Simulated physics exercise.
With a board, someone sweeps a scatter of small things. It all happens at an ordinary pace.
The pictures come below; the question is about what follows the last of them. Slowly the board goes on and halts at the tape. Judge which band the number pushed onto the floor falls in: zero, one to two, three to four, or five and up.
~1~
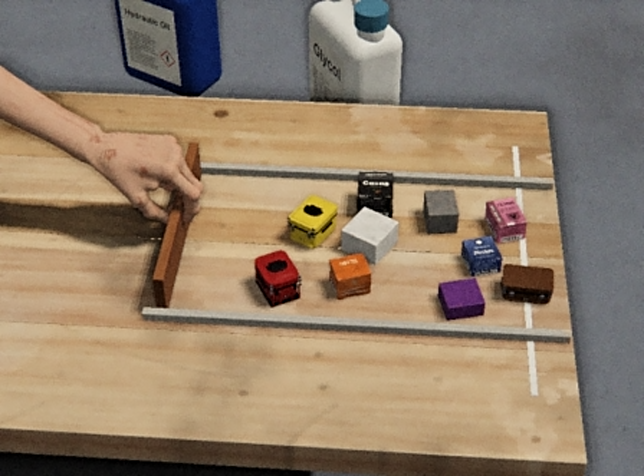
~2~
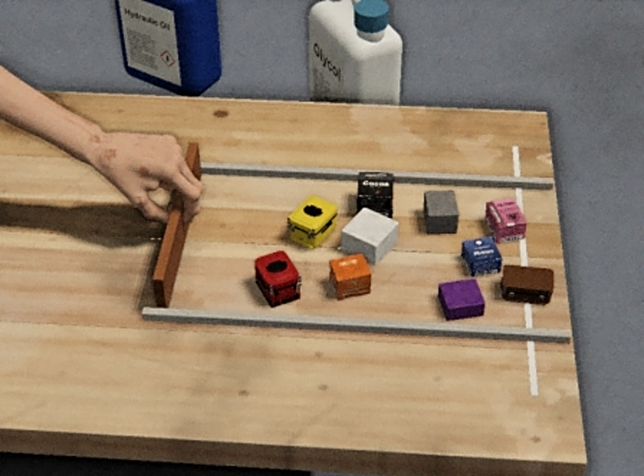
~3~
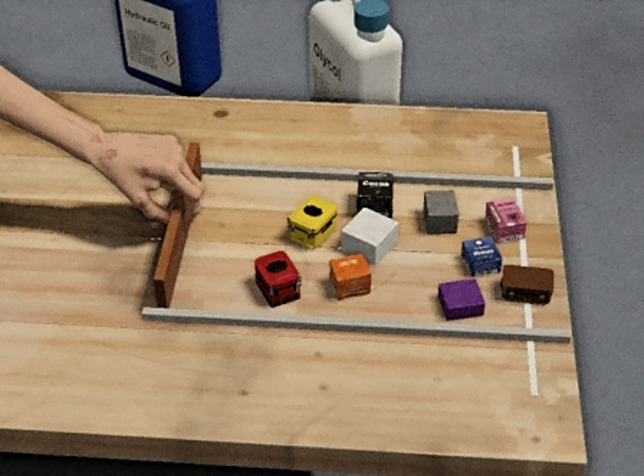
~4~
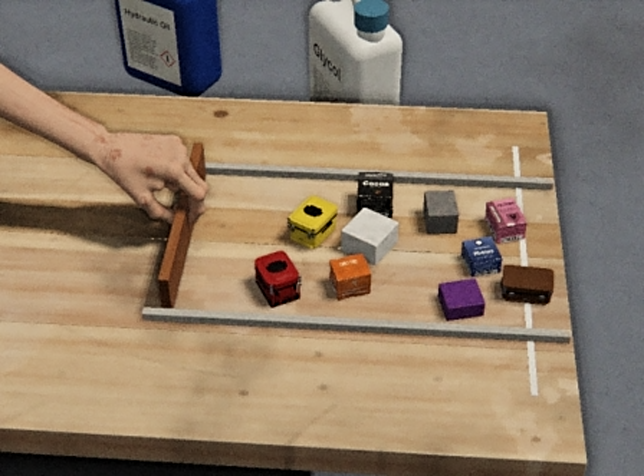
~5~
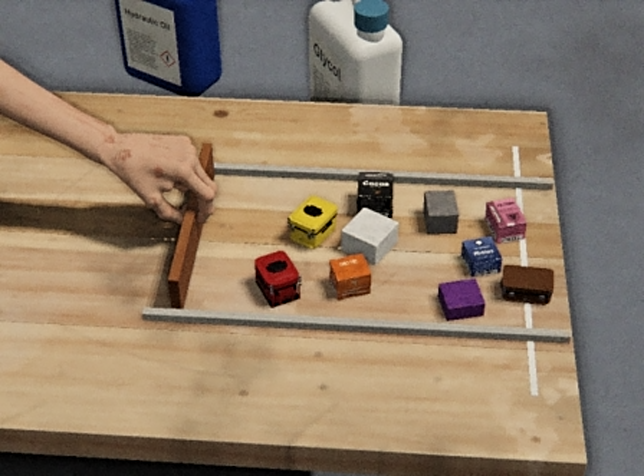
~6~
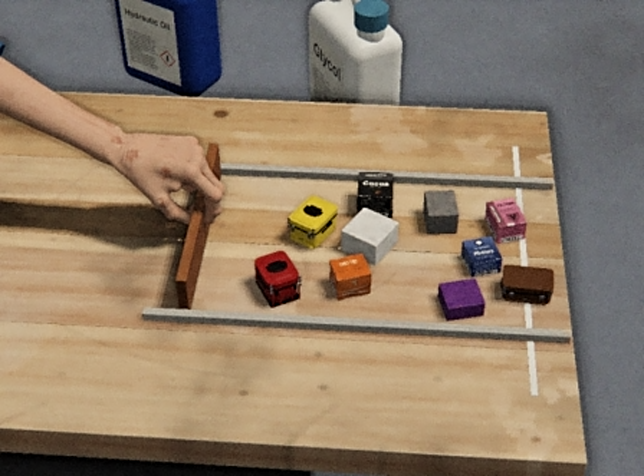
Over the end go more than four.
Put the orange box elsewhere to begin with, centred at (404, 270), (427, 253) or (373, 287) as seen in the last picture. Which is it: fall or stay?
Results in order - down; down; down.
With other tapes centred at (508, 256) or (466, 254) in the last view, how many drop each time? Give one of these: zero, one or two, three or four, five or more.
First try three to four; second try 1 or 2.
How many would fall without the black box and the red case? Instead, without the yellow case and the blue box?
The number fallen is 5, and in the other try 4.
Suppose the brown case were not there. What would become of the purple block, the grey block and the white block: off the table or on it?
So: The purple block goes down, the grey block goes down, the white block does not drop.
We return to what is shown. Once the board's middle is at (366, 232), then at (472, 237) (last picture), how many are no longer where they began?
Well, it's 5 at the first one and 10 at the second.
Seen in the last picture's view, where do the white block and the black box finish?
Roughly (557, 261) for the first and roughly (539, 201) for the second.
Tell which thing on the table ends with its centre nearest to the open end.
I'd go with the white block.
Early on, none off yet; brown case at rest near (527, 286); pink box at rest near (505, 221); blue box at rest near (481, 257).
Finally, the number that fall off is five or more; lost, orange box, grey block, purple block, blue box, pink box and brown case.
